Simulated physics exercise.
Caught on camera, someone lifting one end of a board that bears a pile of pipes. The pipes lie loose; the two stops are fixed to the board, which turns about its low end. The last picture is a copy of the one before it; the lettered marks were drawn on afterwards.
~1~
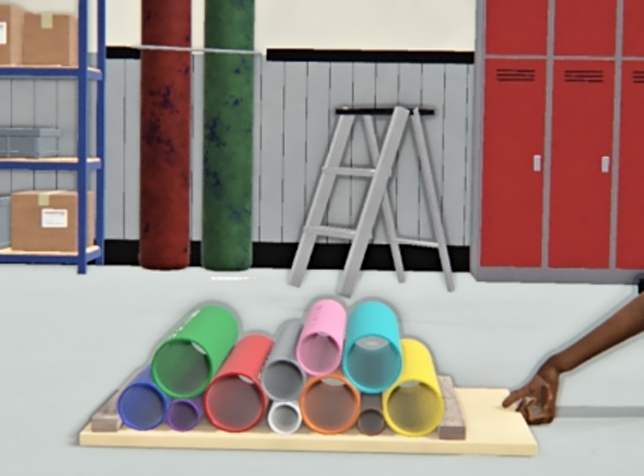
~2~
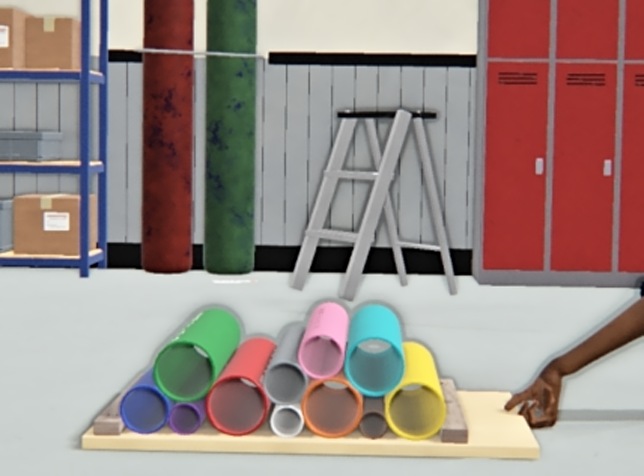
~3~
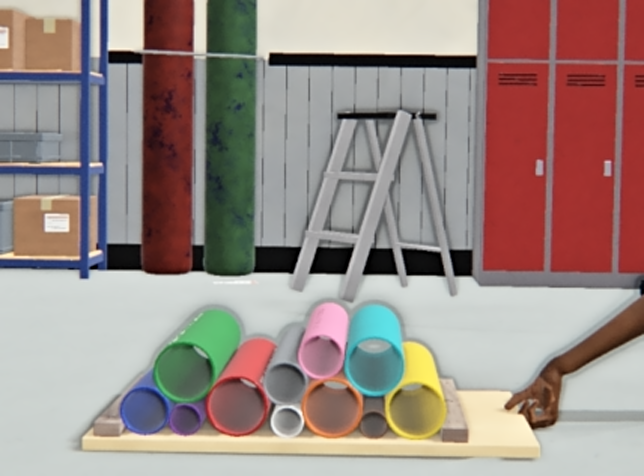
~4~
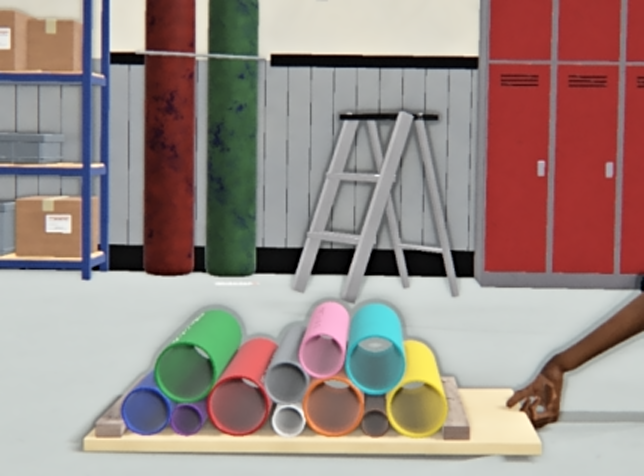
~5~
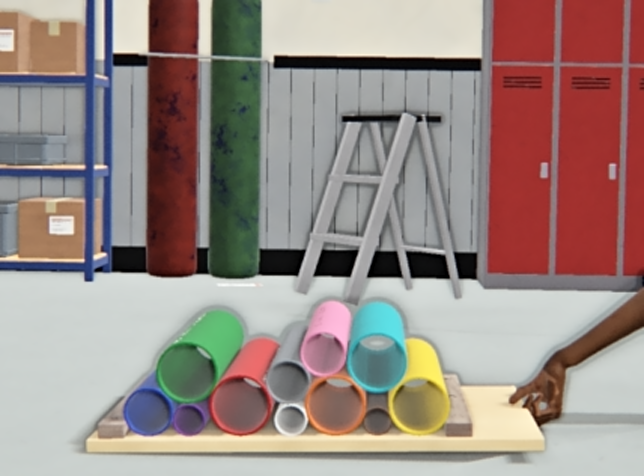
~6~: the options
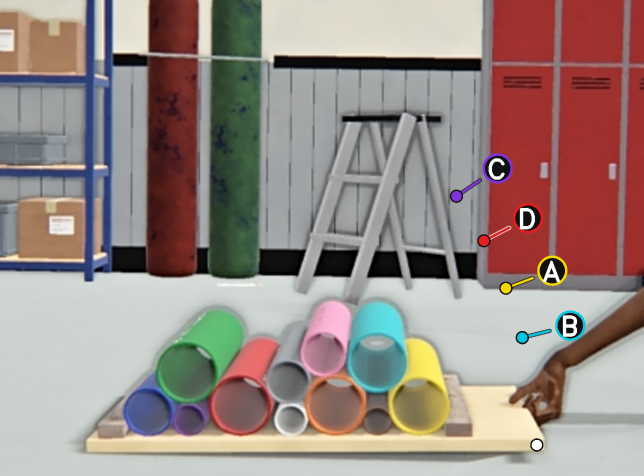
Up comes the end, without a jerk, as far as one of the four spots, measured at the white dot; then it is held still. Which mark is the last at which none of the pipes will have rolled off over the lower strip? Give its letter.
The answer is mark C.
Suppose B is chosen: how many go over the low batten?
With B, none.
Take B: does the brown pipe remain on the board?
Yes, with B.
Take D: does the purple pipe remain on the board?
The purple pipe: Yes.
On the marked copy, A at (506, 288); B at (522, 338); C at (457, 196); D at (484, 241); the white dot at (537, 445).
With C. Early on, board at 19°.
Further on, board at 35°.
At the end, board at 35°, none over the low batten.
As for the rest, A none over the low batten; B none over the low batten; D none over the low batten.
